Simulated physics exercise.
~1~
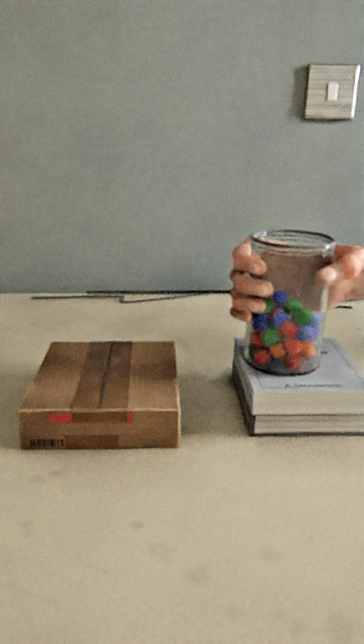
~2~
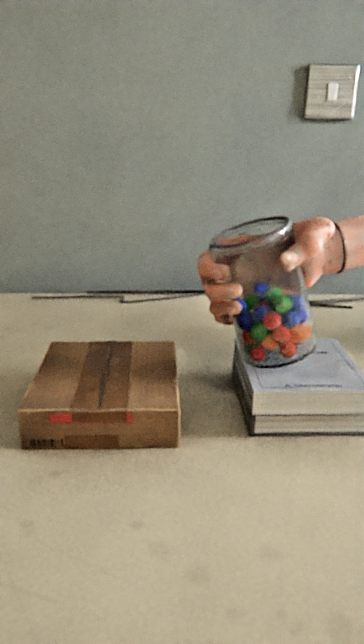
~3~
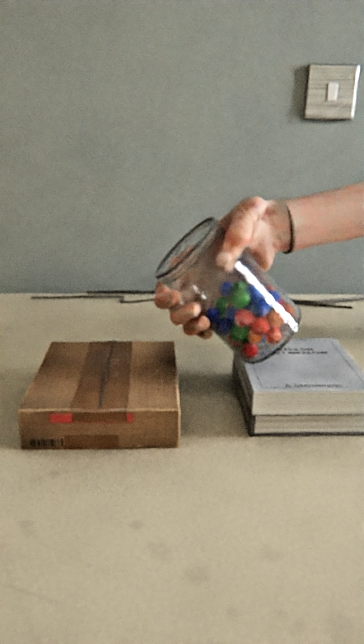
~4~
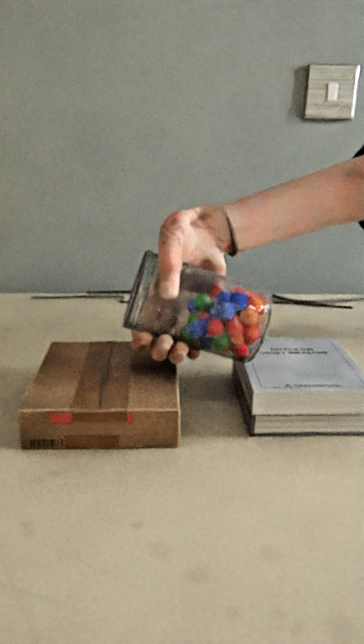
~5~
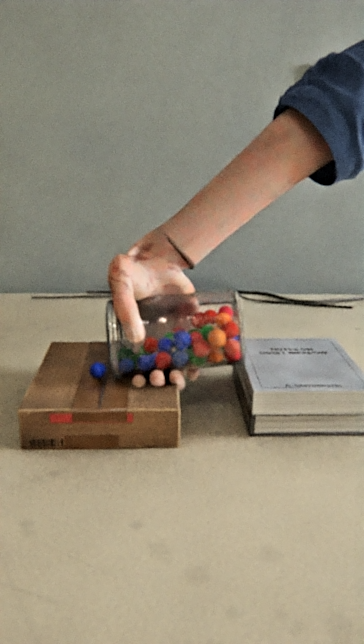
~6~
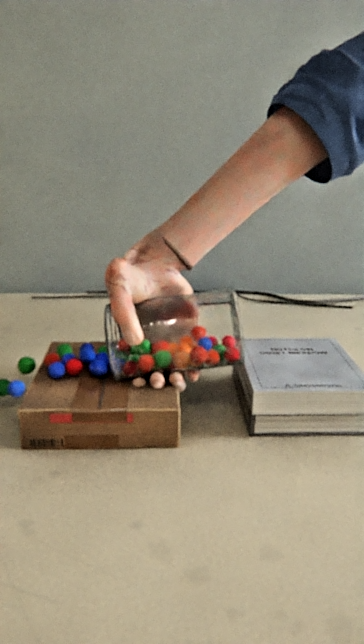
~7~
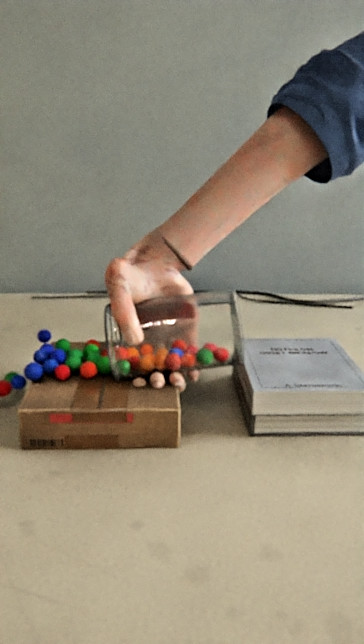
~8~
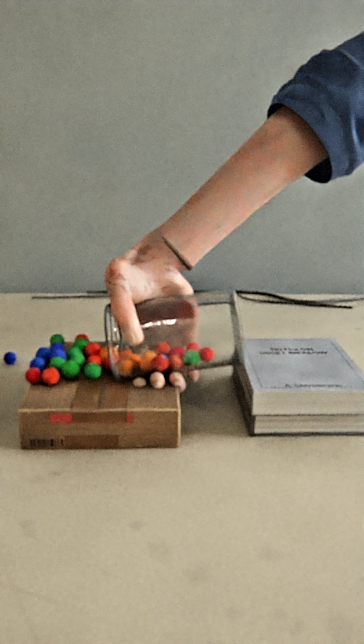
The clip opens on a clear open jar of red, blue, green and orange balls, held upright by a hand above a grey book on the right, with a cardboard box to the left. The hand leans the jar leftward and carries it toward the box, the balls staying inside even as it nears level. The hand then lowers the jar onto the box, its mouth tipped slightly downward, and a blue ball rolls out. More balls tumble out leftward across the box, some going past its edge. Finally, the jar rests there, still held, with many balls spilled and others remaining inside.
